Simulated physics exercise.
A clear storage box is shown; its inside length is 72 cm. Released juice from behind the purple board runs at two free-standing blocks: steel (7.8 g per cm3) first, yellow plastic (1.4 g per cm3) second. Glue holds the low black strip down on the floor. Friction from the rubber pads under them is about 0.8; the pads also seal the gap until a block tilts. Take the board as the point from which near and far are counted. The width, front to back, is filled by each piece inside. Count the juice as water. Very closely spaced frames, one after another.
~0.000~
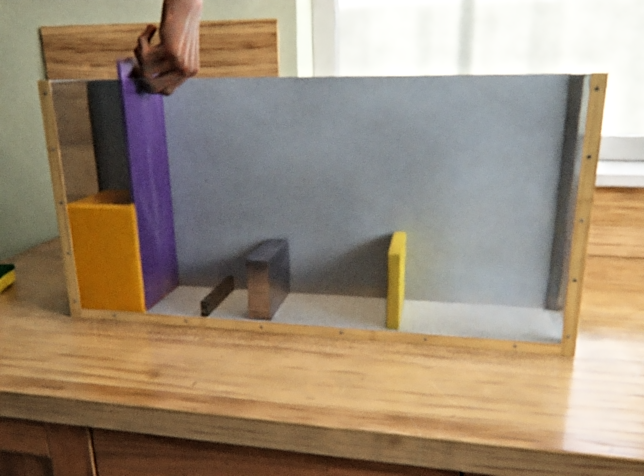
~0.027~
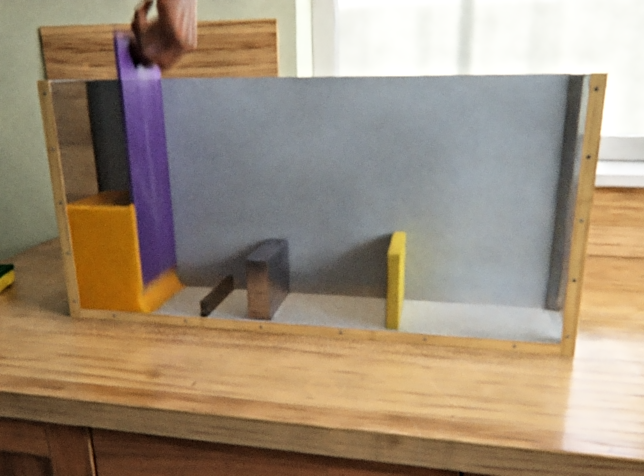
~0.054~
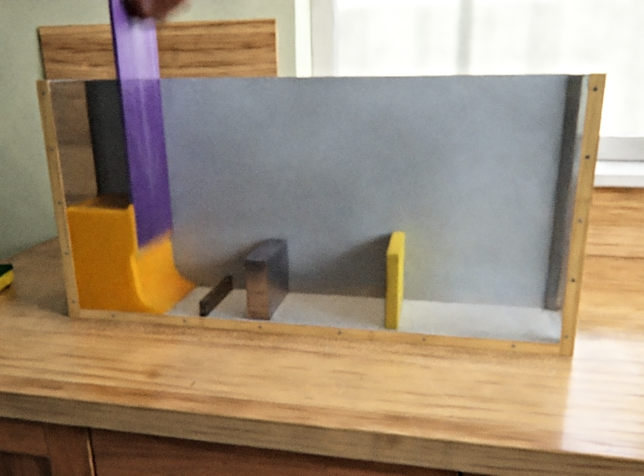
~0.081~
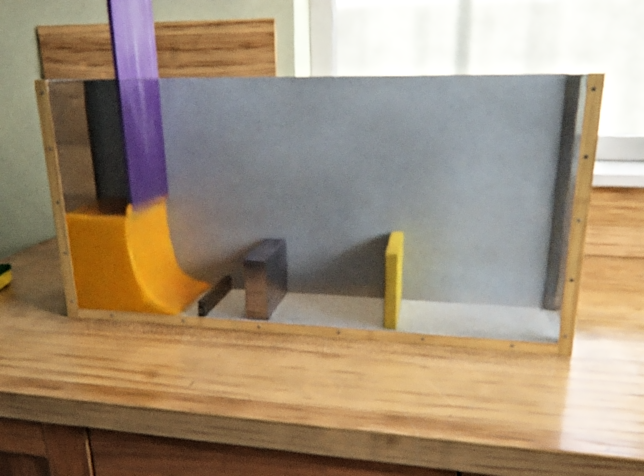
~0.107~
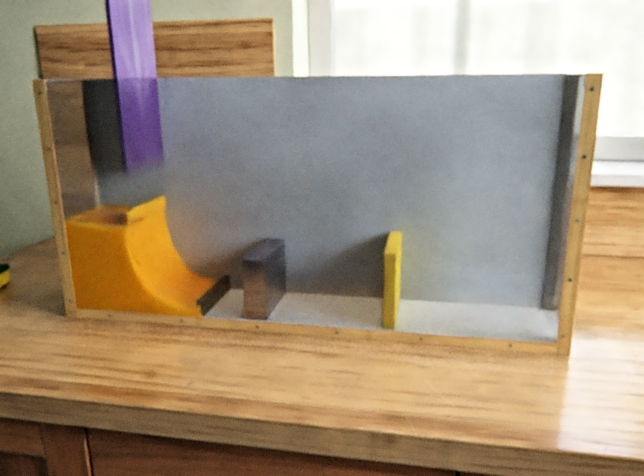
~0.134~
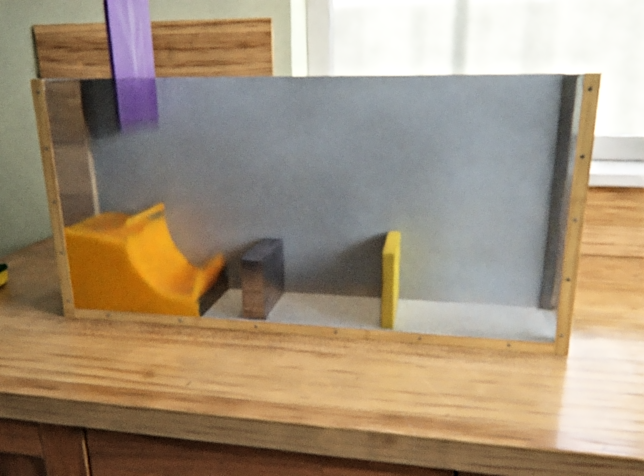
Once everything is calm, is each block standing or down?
Near block: Standing; far block: Standing.
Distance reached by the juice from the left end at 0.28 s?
Roughly 36 centimetres out.
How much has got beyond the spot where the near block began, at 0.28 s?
I'd put it at about 6 percent.
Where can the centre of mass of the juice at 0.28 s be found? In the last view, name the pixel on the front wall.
Near (161, 285).
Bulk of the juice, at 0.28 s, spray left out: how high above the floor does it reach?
Roughly 17.5 cm up.
Then, 0.28 s in, the front has run 37 cm from the left wall, the near block is upright and the far block is upright.
Then, 0.45 s in, the near block is upright and the far block is upright.
Then, 0.73 s in, the near block is upright and the far block is upright.
Finally, the near block is upright and the far block is upright; 3 per cent of the juice is past where the far block first stood.
